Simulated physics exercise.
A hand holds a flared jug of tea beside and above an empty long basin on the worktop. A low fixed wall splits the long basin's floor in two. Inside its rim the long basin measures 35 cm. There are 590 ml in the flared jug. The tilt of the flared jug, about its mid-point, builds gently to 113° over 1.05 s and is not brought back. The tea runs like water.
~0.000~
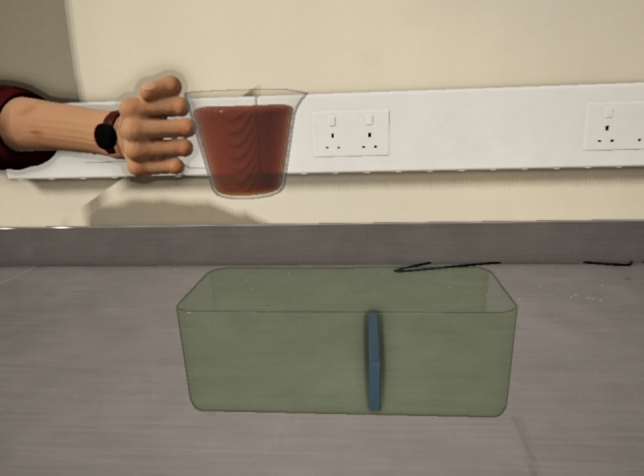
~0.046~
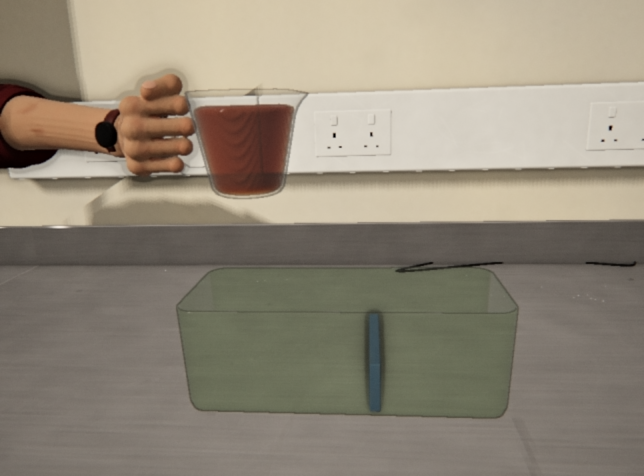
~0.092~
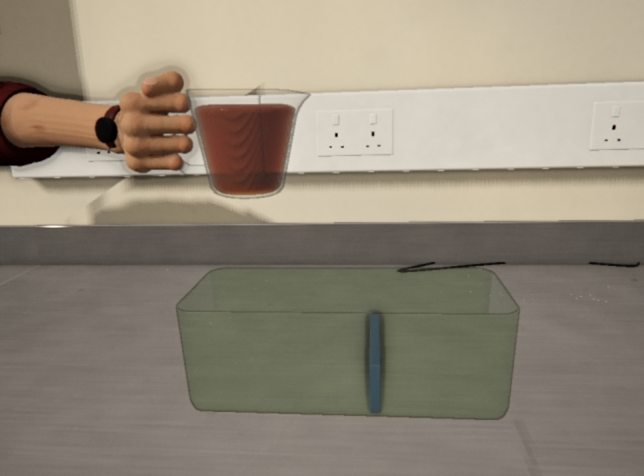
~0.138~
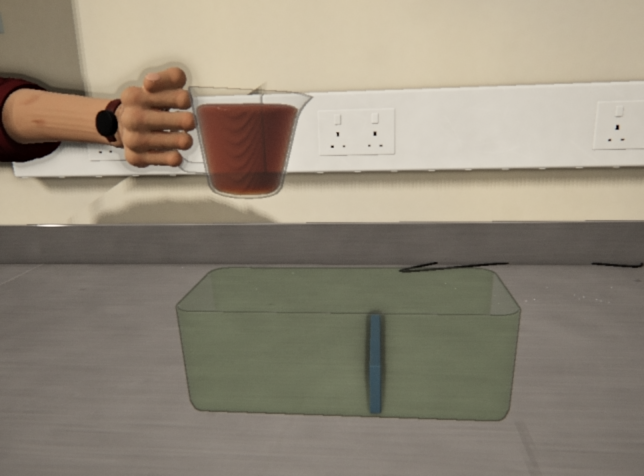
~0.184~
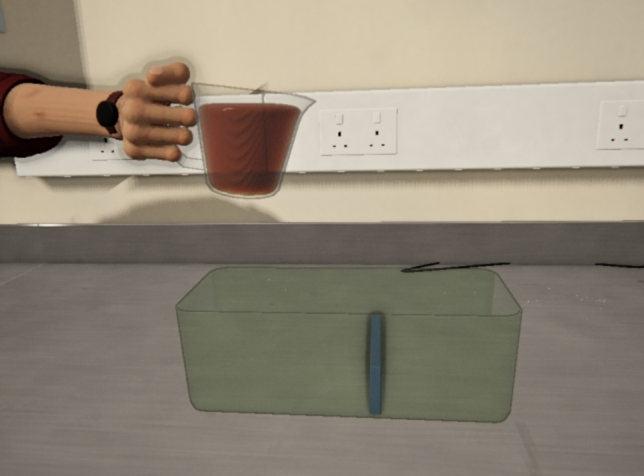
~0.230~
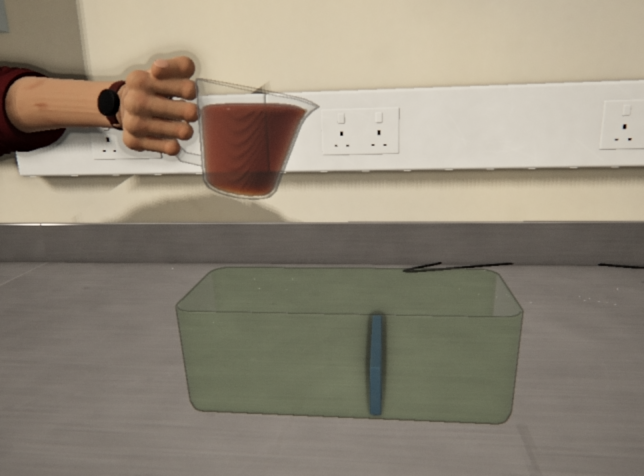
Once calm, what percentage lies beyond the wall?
Roughly 50 per cent is past the wall.
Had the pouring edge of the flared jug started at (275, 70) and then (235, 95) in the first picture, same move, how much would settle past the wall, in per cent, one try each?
First 10, then 5 per cent.
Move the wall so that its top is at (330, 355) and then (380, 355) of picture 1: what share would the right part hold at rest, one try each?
First 90, then 50 per cent.
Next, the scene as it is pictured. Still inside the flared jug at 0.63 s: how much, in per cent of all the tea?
Near 64 in a hundred.
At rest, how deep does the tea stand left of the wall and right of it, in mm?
Some 10 mm on the left and 16 mm on the right.
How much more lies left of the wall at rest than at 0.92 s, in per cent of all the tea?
About 20 per cent.
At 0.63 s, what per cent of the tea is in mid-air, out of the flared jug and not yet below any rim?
About 28 per cent.
Then, 0.63 s in, the tilt is 73° and 63 per cent is still to pour, 1 is left of the wall and 8 right of it.
Then, 0.92 s in, the tilt is 109° and 7 per cent is still to pour, 28 is left of the wall and 50 right of it.
Then, 1.22 s in, the tilt is 113° and 0 per cent is still to pour, 48 is left of the wall and 50 right of it.
Then, 1.55 s in, the tilt is 113° and 0 per cent is still to pour, 48 is left of the wall and 50 right of it.
Finally, 48 per cent lies left of the wall, 50 right of it and 1 outside.
